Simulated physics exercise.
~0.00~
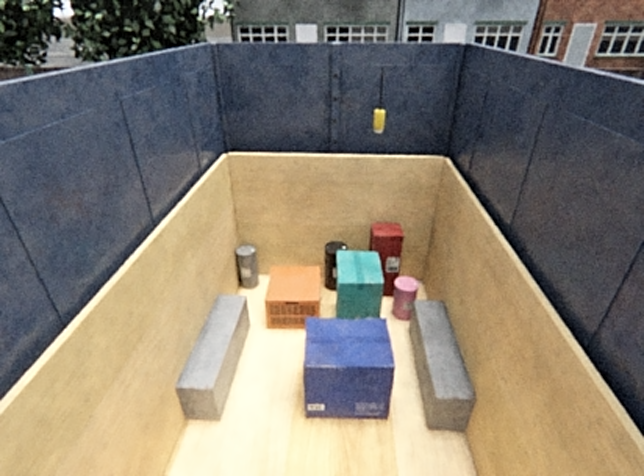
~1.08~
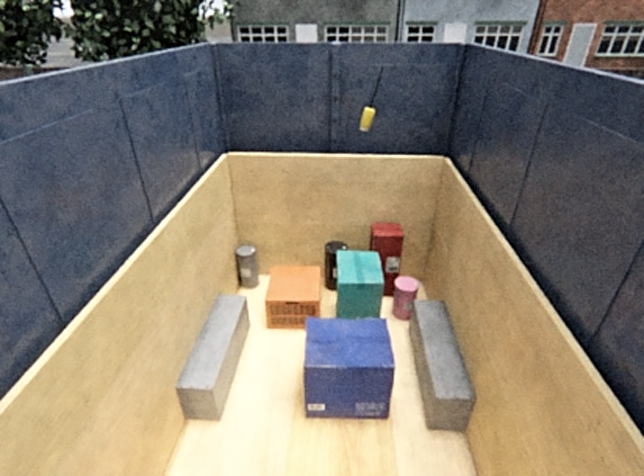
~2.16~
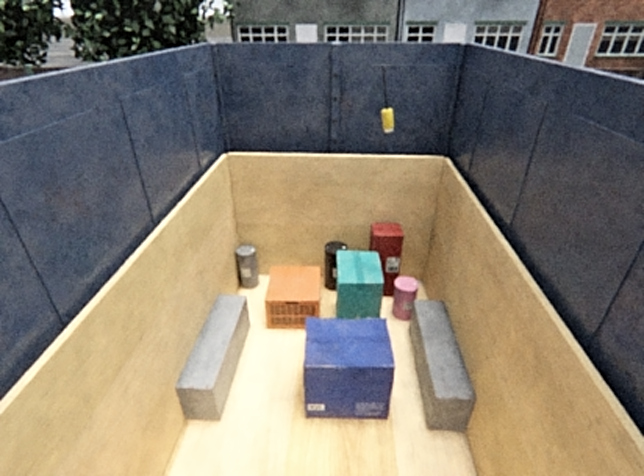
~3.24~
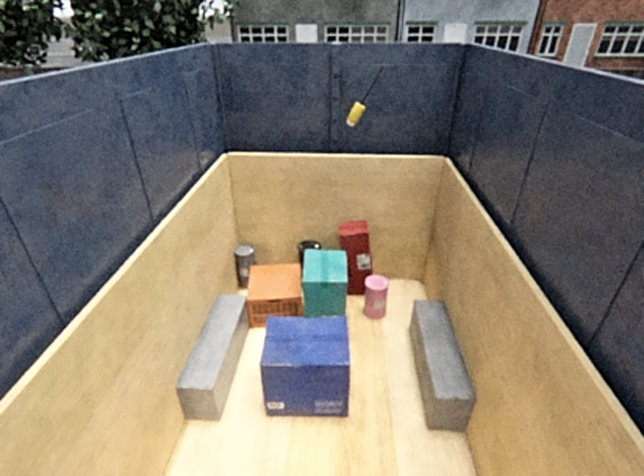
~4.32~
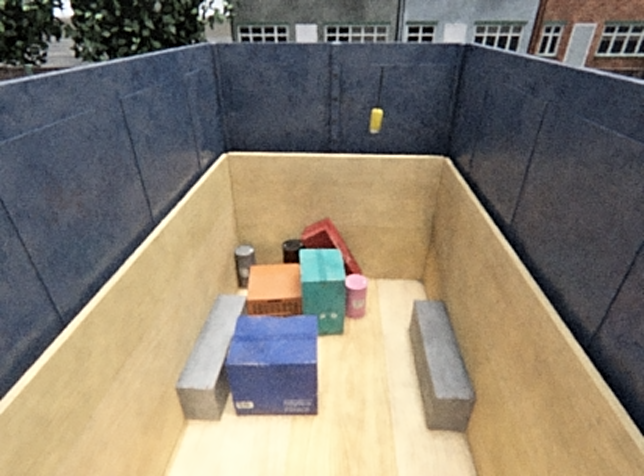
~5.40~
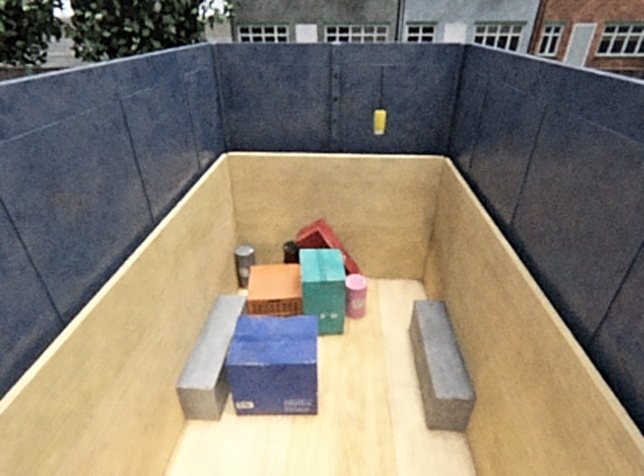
In a van's load bay, boxes and canisters slide left and the red box tips over against the others.
